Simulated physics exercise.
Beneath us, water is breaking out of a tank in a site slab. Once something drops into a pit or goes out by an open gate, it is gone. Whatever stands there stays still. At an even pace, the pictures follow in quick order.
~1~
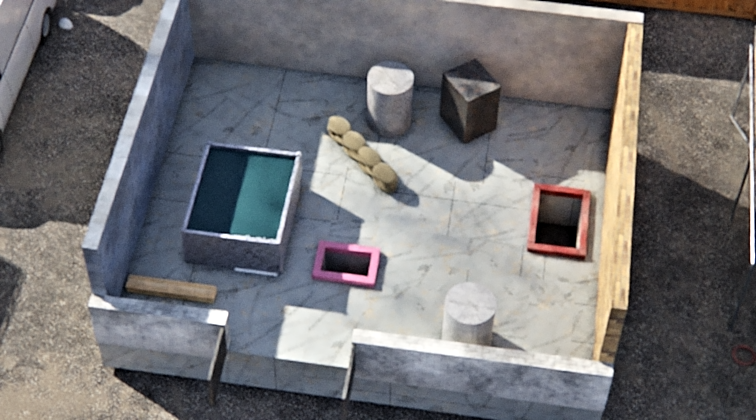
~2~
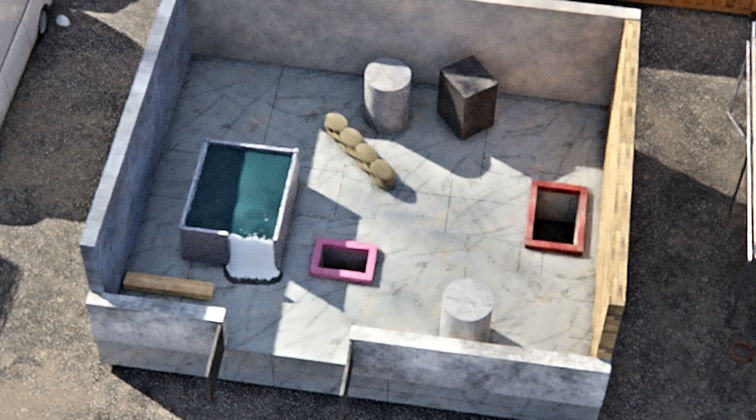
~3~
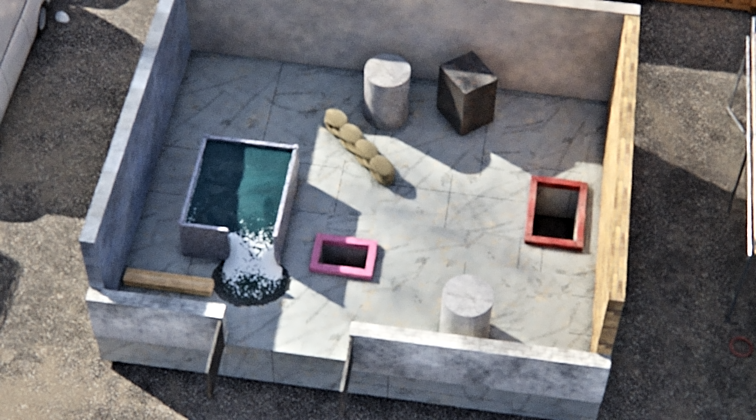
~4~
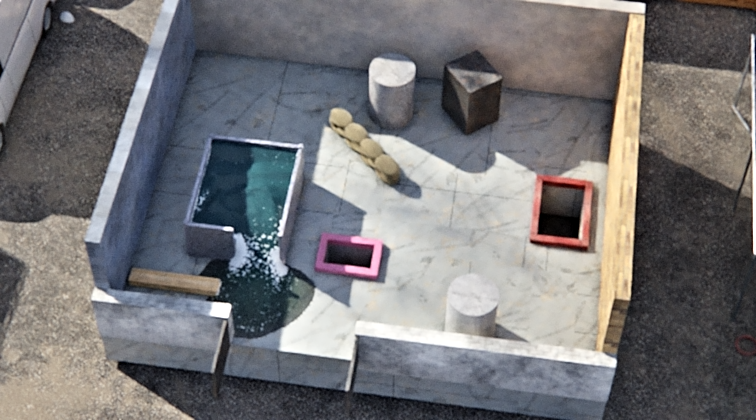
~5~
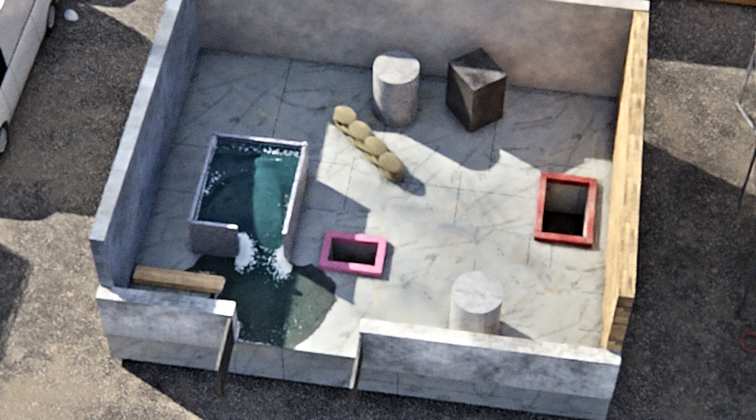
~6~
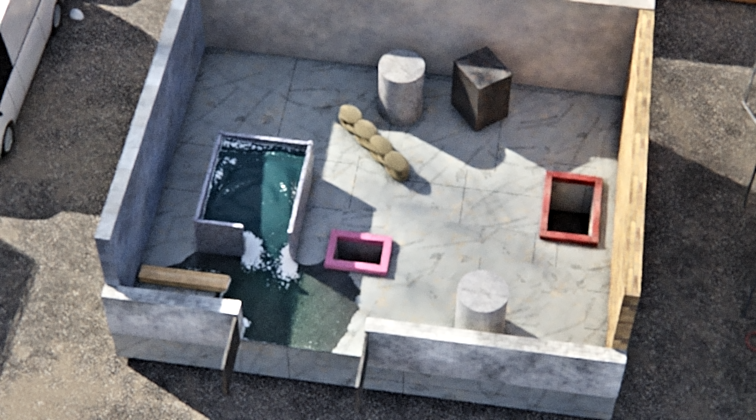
Walled marble-floored yard where water breaks from the front of a rectangular tank, pouring out and spreading across the slab.
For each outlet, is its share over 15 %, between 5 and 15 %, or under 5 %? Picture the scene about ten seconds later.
The gate is busy - draining past fifteen per cent, the red pit is nearly idle - draining beneath five per cent, the pink pit is nearly idle - draining beneath five per cent.
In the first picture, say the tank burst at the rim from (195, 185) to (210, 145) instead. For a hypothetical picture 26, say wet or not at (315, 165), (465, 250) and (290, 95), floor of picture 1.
The first would be still unwetted, the second still unwetted and the third drenched.
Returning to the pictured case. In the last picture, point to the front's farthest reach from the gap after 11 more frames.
I would point to (514, 364).
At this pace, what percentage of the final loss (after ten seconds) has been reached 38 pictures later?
Roughly 80 %.
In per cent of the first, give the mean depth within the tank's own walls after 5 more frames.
I make it 66 per cent.
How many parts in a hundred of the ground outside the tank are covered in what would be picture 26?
Close to 20 %.
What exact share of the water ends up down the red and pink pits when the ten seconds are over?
0 and 0 per cent respectively.
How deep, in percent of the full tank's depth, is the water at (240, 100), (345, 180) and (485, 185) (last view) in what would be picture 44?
The three come to some 2, 0 and 0 per cent respectively.
A moment on, water covers 15 % of the floor; the gate 12 %, the red pit 0 %, the pink pit 0 %.
Next, water covers 15 % of the floor; the gate 24 %, the red pit 0 %, the pink pit 0 %.
Then, water covers 20 % of the floor; the gate 36 %, the red pit 0 %, the pink pit 0 %.
Later, water covers 25 % of the floor; the gate 53 %, the red pit 0 %, the pink pit 0 %.
In the end, water covers 25 % of the floor; the gate 68 %, the red pit 0 %, the pink pit 0 %.
